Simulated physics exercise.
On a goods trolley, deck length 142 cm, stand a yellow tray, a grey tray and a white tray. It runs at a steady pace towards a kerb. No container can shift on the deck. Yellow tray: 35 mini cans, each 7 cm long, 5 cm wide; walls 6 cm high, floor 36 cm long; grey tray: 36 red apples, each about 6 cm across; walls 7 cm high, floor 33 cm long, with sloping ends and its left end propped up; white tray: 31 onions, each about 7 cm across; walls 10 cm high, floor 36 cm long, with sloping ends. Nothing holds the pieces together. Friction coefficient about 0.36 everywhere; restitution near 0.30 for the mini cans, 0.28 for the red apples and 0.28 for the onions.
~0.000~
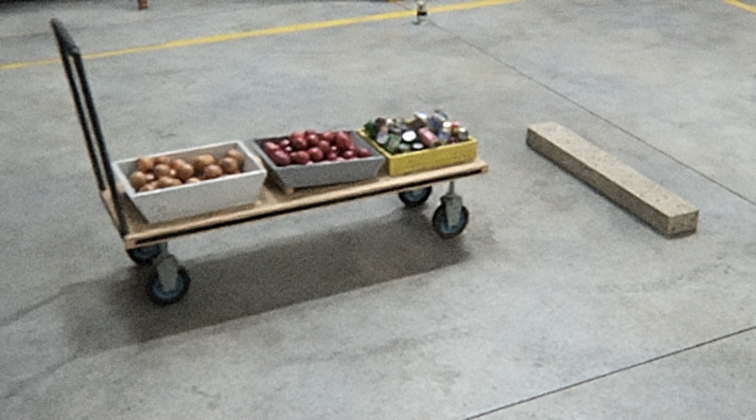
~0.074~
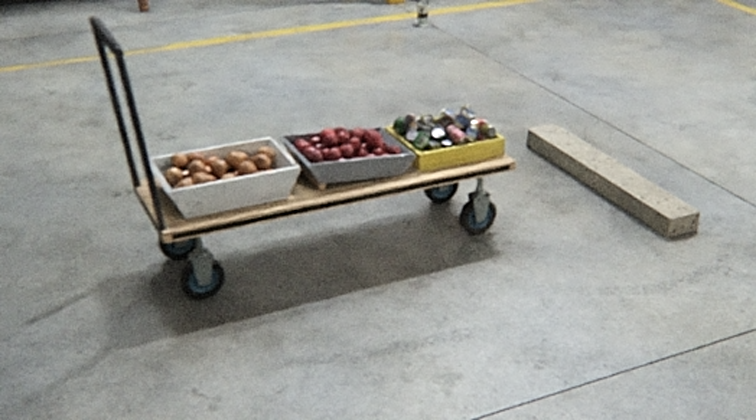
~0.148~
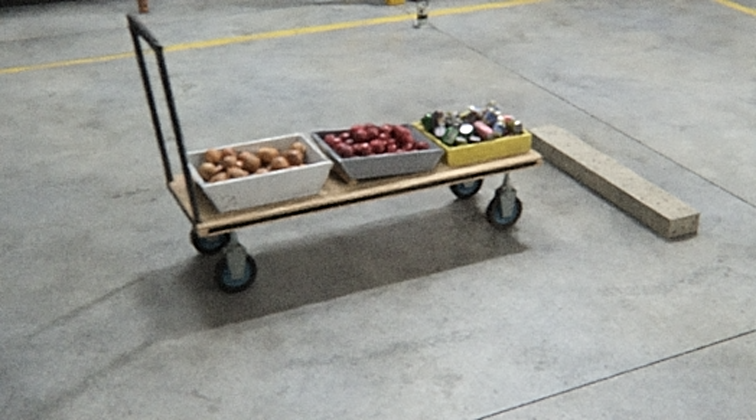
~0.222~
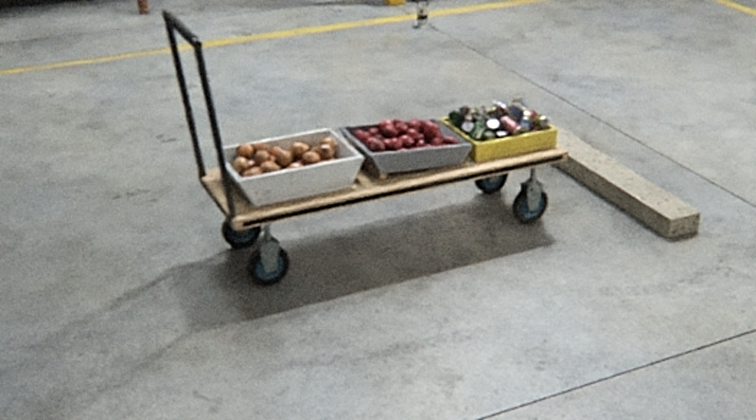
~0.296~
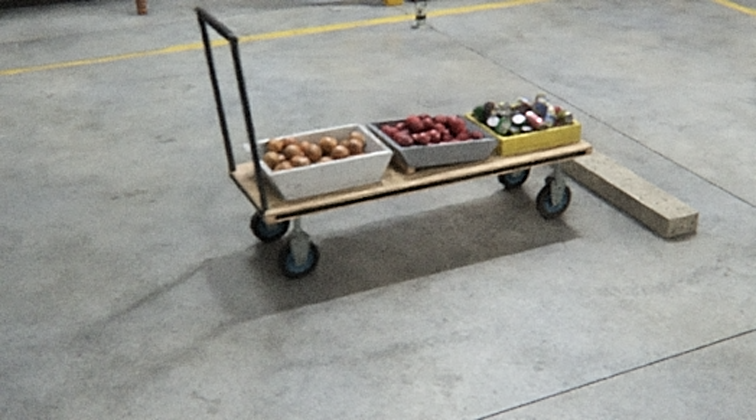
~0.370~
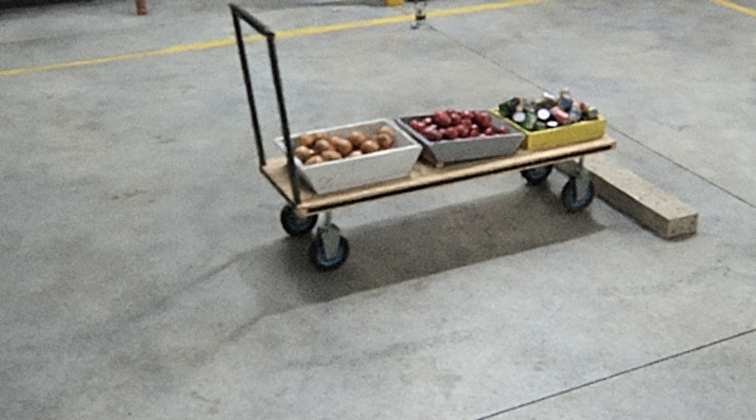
A flat trolley carrying white, grey and yellow trays of round brown items, red apples and small cans rolls rightward across concrete.
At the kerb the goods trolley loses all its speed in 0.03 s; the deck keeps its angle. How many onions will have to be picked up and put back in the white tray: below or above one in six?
The white tray loses fewer than one in six of its onions.
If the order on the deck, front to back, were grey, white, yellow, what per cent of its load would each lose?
Then yellow tray 20, grey tray 20, white tray 0 per cent.
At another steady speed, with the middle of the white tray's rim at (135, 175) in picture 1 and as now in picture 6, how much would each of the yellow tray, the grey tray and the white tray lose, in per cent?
Then yellow tray 40, grey tray 40, white tray 10 per cent.
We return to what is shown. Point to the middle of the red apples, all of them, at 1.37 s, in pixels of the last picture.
Around (503, 126).
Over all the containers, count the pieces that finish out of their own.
Roughly 18 in all.
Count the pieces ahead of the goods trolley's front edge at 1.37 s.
Roughly 5.
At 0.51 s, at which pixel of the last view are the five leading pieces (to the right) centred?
At about (603, 99).
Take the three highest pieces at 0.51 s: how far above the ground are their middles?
Roughly 50 cm.
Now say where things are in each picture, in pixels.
In the first picture (we follow the rim corner now nearest the camera), white tray at (134, 196); yellow tray at (393, 157); 73 cm still to roll; nothing out yet.
The second picture shows white tray at (171, 191); yellow tray at (423, 153); 60 cm still to roll.
The third picture shows white tray at (206, 186); yellow tray at (451, 149); 48 cm still to roll.
The fourth picture shows white tray at (241, 180); yellow tray at (479, 144); 35 cm still to roll.
The fifth picture shows white tray at (273, 174); yellow tray at (505, 139); 23 cm still to roll.
The sixth picture shows white tray at (306, 167); yellow tray at (531, 134); 10 cm still to roll; nothing out yet.
After 0.41 s, contact.
After 0.51 s, 2 of 35 out of the yellow tray, 0 of 36 out of the grey tray and 0 of 31 out of the white tray.
After 0.63 s, 3 of 35 out of the yellow tray, 7 of 36 out of the grey tray and 1 of 31 out of the white tray.
After 0.86 s, 7 of 35 out of the yellow tray, 8 of 36 out of the grey tray and 1 of 31 out of the white tray.
Outcome (at 1.37 s), 8 of 35 out of the yellow tray, 9 of 36 out of the grey tray and 1 of 31 out of the white tray. Asked share, 1 of 31, 3 per cent.
